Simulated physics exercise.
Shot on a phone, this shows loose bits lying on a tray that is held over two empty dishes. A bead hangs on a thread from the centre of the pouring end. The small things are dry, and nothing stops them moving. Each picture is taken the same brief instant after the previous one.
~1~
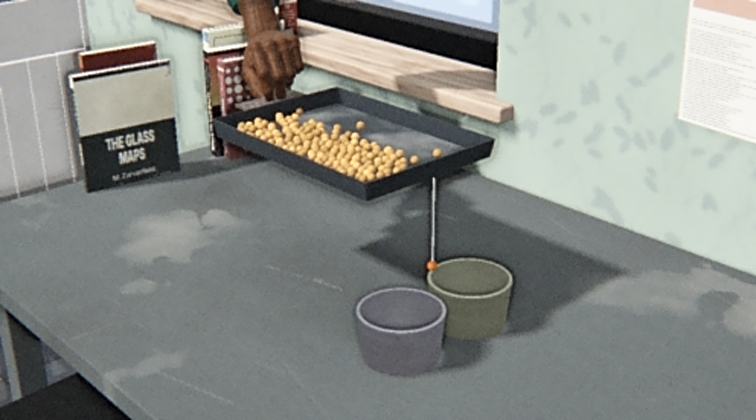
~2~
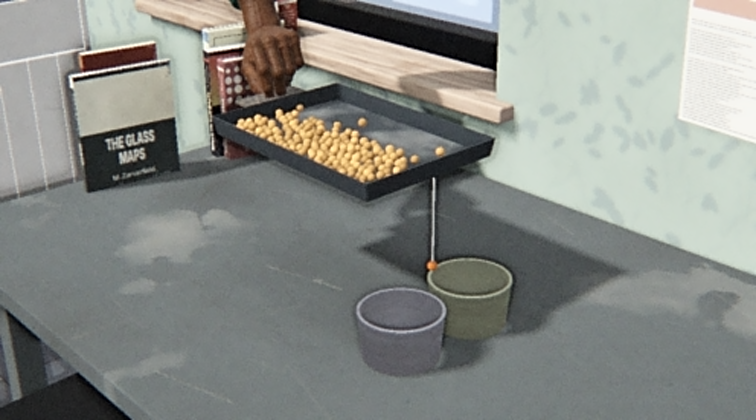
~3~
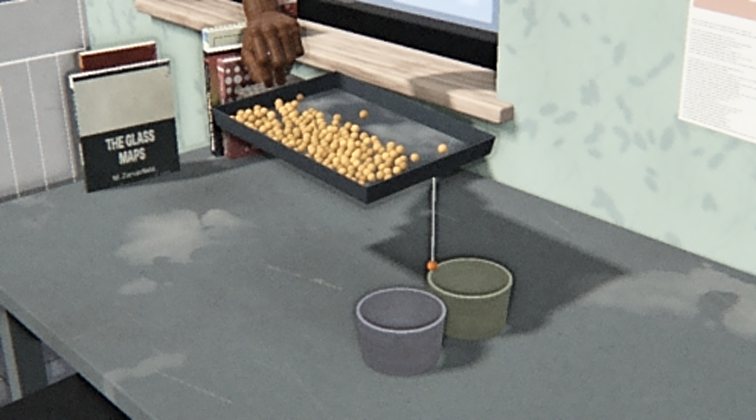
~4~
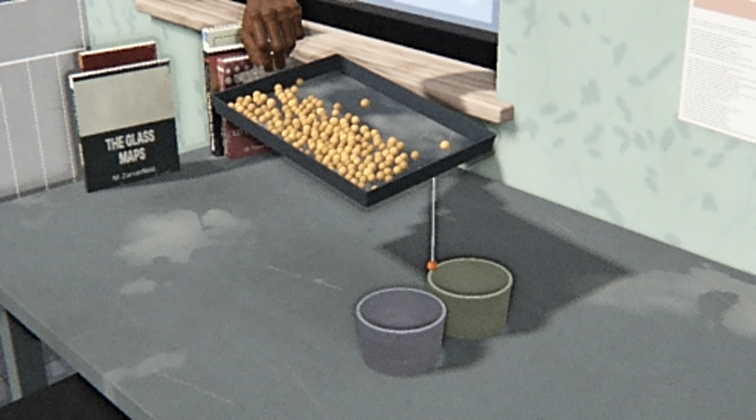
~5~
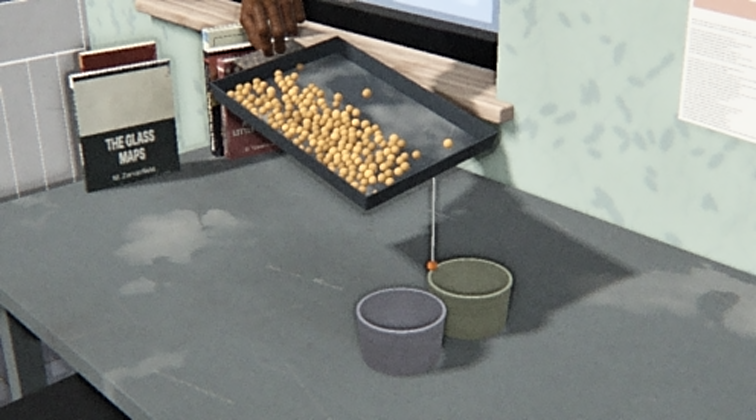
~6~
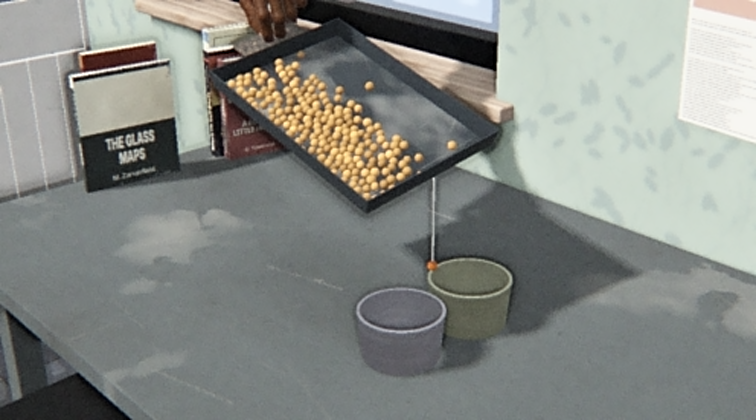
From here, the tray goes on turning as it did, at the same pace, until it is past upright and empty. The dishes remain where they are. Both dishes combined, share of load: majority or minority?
Majority.
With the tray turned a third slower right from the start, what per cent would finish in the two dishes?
Estimated share: Some 70%.
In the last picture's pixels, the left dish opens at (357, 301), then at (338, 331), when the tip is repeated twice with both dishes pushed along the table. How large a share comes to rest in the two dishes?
In the first position around 40 percent, in the second around 60 percent.
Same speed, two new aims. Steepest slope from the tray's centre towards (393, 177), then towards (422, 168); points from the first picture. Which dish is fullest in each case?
First try: The dish to the left; second try: The dish to the right.
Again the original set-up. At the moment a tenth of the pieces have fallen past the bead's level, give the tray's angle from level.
The angle is roughly 80° at that point.
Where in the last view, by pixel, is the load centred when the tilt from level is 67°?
Roughly (374, 182).
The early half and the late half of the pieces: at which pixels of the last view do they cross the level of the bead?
(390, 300), then (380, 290).
Soon after the last picture, tray tipped steeply; nearly all on the tray; a stray few in the left dish; a small part in the air.
A little later, tray tipped past a quarter turn; a small part on the tray; about two thirds in the left dish; about a quarter outside both; a small part in the air.
Later still, tray tipped past a quarter turn; most in the left dish; about a quarter outside both.
By the end, tray tipped past a quarter turn; most in the left dish; none in the right dish; about a quarter outside both.
